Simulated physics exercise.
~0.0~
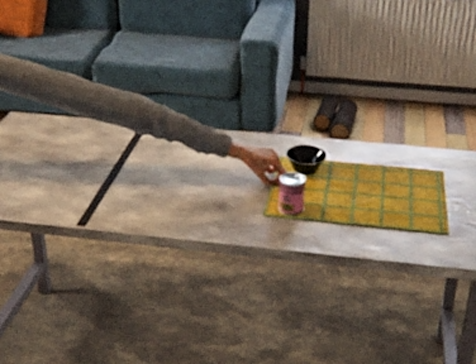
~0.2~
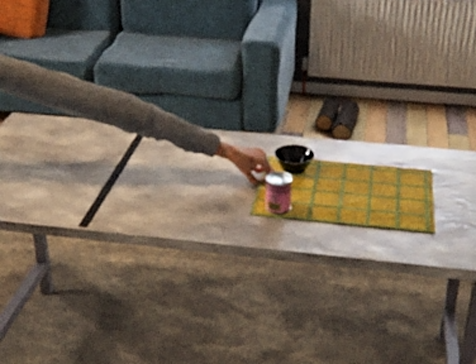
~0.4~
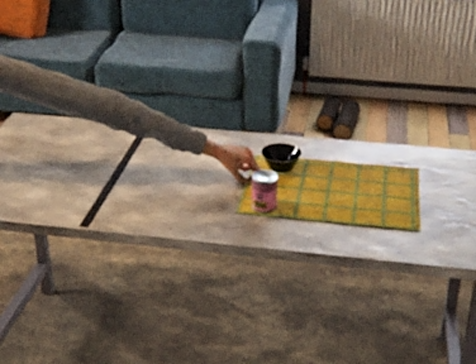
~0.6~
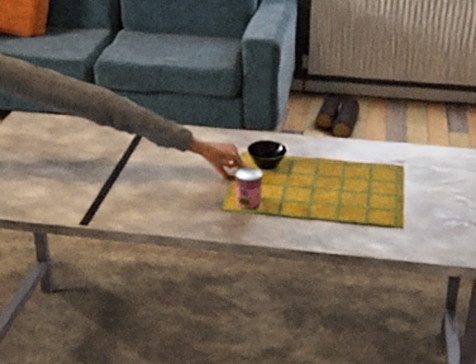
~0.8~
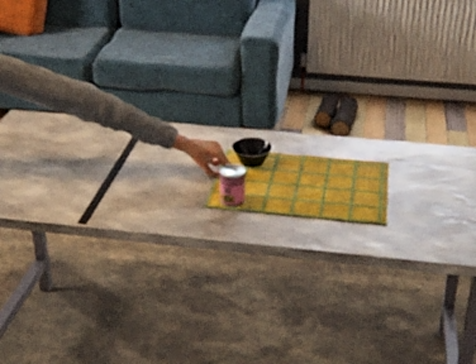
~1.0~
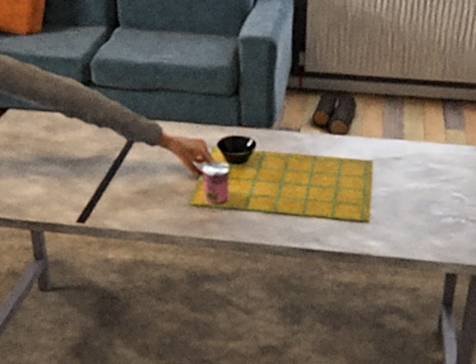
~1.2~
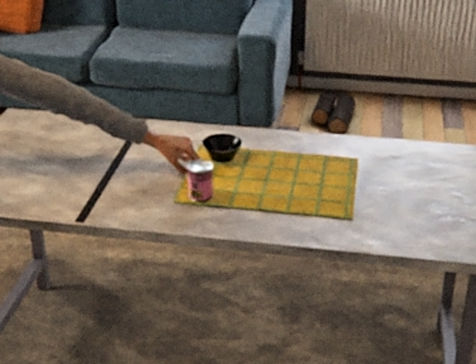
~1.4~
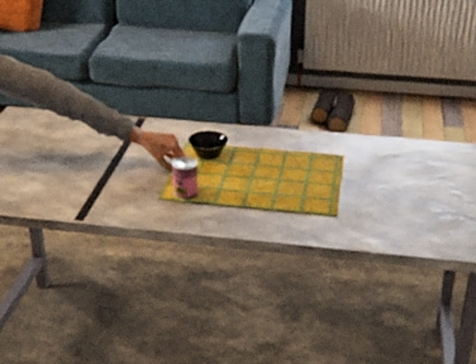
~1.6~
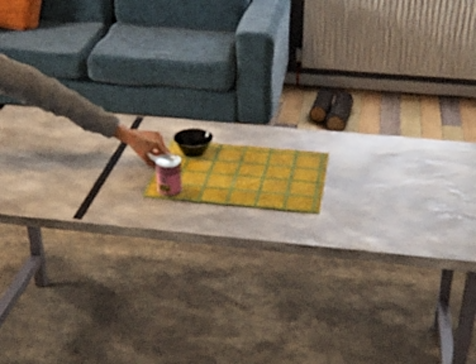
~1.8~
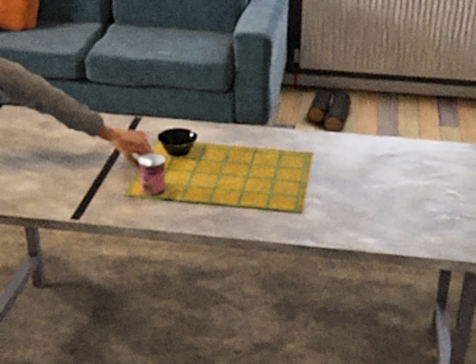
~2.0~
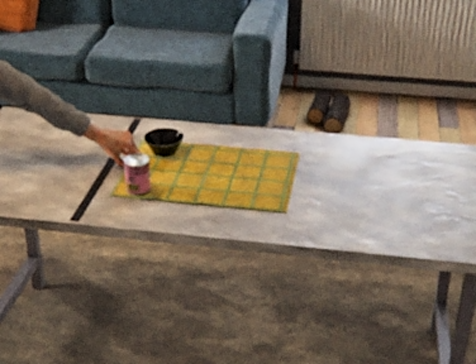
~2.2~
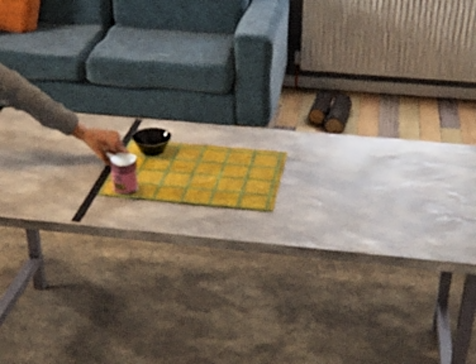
A yellow tea towel carrying a pink tin and black bowl is pulled left to the tape.
